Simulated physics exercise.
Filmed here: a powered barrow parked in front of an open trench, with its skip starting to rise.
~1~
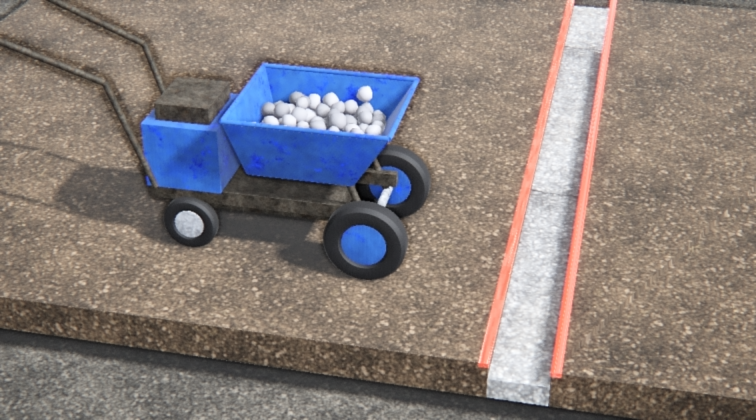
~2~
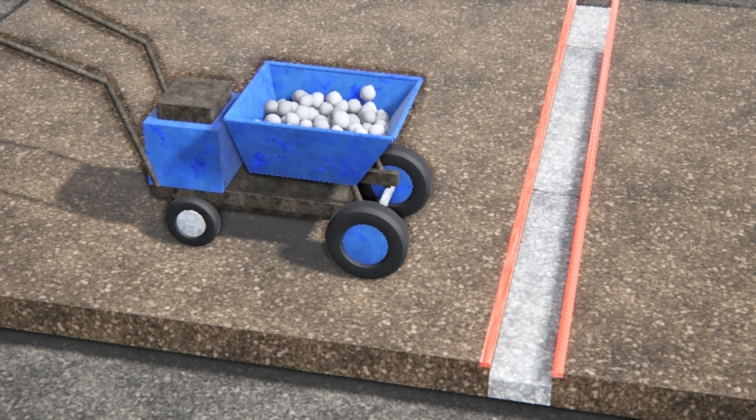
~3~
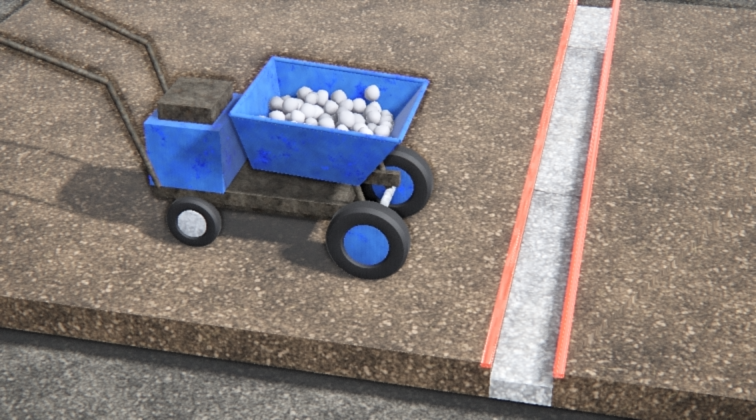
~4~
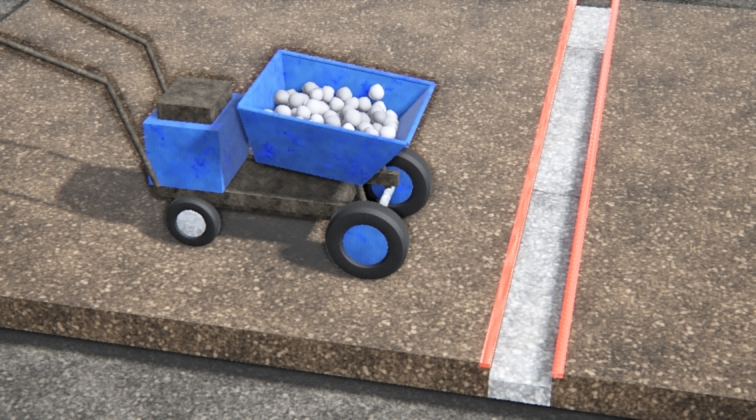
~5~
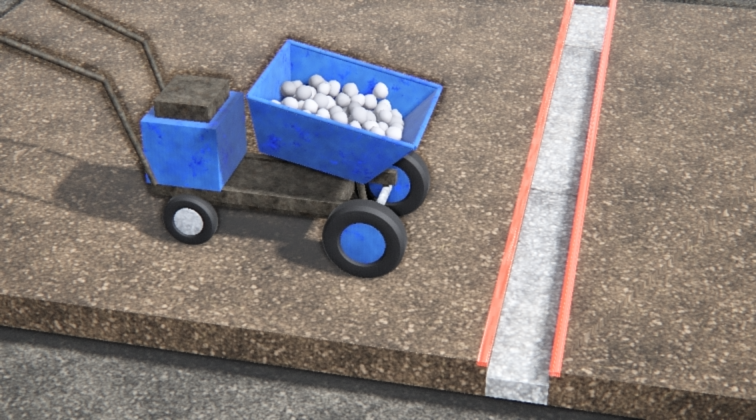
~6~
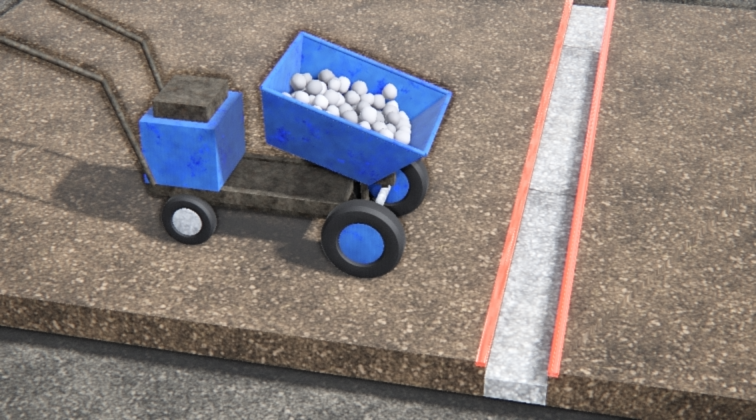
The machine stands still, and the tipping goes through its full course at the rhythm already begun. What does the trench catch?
The bulk.
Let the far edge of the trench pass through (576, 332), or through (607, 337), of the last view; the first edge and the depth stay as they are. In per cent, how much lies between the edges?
First try: About 80 %; second try: About 90 %.
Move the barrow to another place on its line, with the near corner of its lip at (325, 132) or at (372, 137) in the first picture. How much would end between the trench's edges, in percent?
Close to 30 in a hundred, and close to 60 in a hundred.
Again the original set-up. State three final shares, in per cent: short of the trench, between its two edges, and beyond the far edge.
Shares - short: 20 %, between: 70 %, beyond: 10 %.
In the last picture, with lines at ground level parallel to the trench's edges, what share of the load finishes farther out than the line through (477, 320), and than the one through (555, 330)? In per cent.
About 90 and 10 %.
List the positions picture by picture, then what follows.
In the first frame, lip of the skip (389, 139), level; top of the load (318, 128), round cobbles; first edge of the trench (493, 322); far edge (563, 331), the trench under half as wide as the skip, and shallow for its width.
In the second frame, lip of the skip (393, 139), level; top of the load (292, 120).
In the third frame, lip of the skip (399, 141), tipped barely; top of the load (307, 111).
In the fourth frame, lip of the skip (406, 144), tipped a little; top of the load (313, 107).
In the fifth frame, lip of the skip (414, 148), tipped a little; top of the load (320, 102).
In the sixth frame, lip of the skip (424, 155), tipped clearly; top of the load (312, 104); first edge of the trench (491, 321); far edge (560, 330).
Just after the last frame, skip tipped steeply; every one in the skip.
A moment on, skip tipped right over; almost all in the skip; just a few in or heaped over the trench; just a few falling.
Further on, skip tipped right over; roughly a third in the skip; about a tenth short of the trench; roughly half in or heaped over the trench; about a tenth beyond it; just a few falling.
When it is over, skip tipped right over; roughly a quarter short of the trench; roughly two thirds in or heaped over the trench; about a tenth beyond it.
